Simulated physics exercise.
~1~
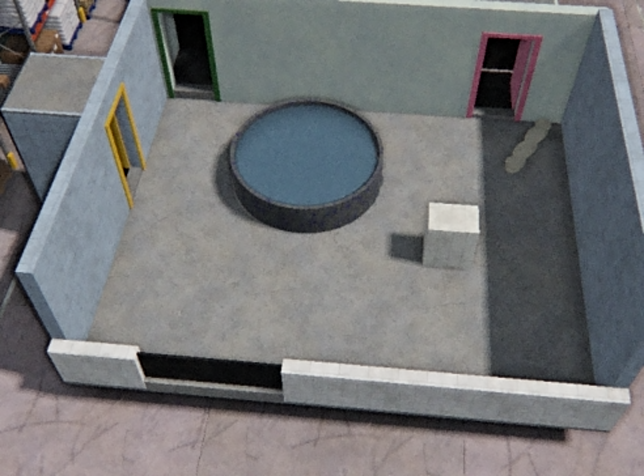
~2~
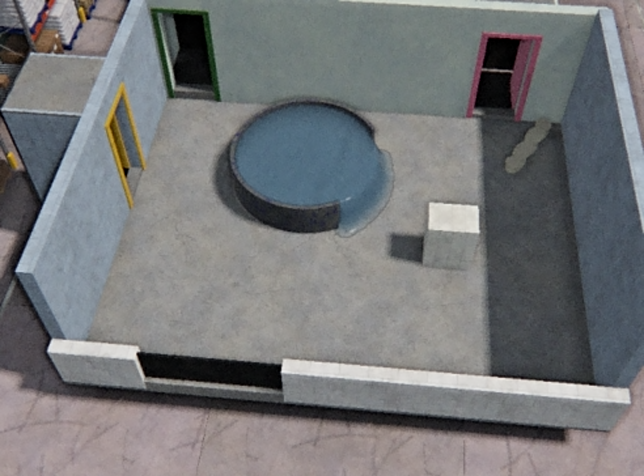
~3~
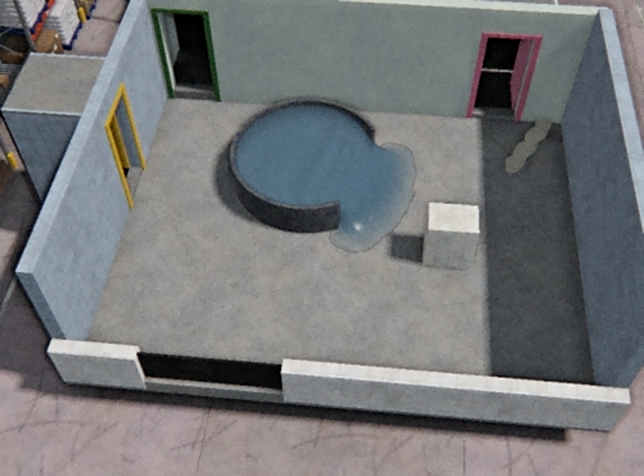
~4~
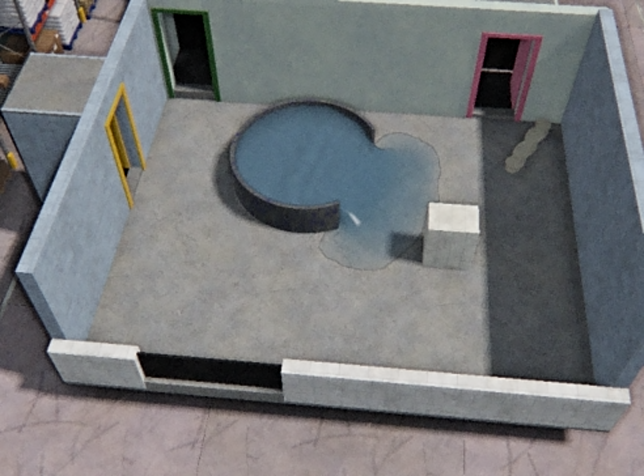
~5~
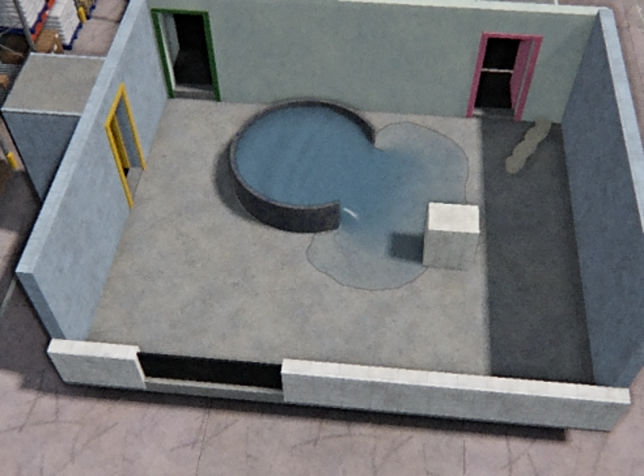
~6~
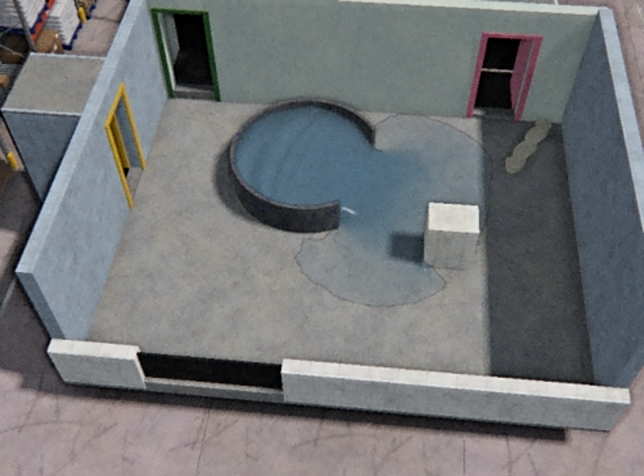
Water bursting through the right side of a round pool, spreading across the grey floor and around a pale block.
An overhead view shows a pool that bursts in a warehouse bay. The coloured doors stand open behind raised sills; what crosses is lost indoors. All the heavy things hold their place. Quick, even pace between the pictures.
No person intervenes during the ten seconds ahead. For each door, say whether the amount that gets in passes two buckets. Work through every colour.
As I see it, the pink door exceeds two buckets, the green door never exceeds two buckets, the yellow door never exceeds two buckets.
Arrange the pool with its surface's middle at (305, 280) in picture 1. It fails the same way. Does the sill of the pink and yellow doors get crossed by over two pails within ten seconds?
Pink falls short, yellow falls short.
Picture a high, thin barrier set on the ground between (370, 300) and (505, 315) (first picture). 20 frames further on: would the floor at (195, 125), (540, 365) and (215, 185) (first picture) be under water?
Listed order: Spared, swamped, spared.
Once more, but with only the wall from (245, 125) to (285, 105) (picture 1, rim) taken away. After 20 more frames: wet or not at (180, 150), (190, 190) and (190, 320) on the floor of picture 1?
Respectively: Drenched, drenched and drenched.
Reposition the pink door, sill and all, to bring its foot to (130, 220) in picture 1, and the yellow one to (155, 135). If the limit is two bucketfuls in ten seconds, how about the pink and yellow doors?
So the pink one ends up below and the yellow one ends up below.
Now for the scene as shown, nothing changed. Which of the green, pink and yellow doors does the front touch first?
Answer: The pink one.
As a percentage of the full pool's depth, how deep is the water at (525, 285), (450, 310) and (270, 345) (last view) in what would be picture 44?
Taking the places in turn, I get roughly 14, 16 and 6 percent.
A moment on, water covers 35 % of the floor; the pink door wet at the sill, nothing in, the green door not reached, the yellow door not reached.
Next, water covers 40 % of the floor; the pink door under two buckets in, the green door not reached, the yellow door not reached.
Then, water covers 50 % of the floor; the pink door over two buckets in, the green door not reached, the yellow door not reached.
Later, water covers 70 % of the floor; the pink door far over two buckets in, the green door not reached, the yellow door not reached.
In the end, water covers 95 % of the floor; the pink door far over two buckets in, the green door wet at the sill, nothing in, the yellow door wet at the sill, nothing in.
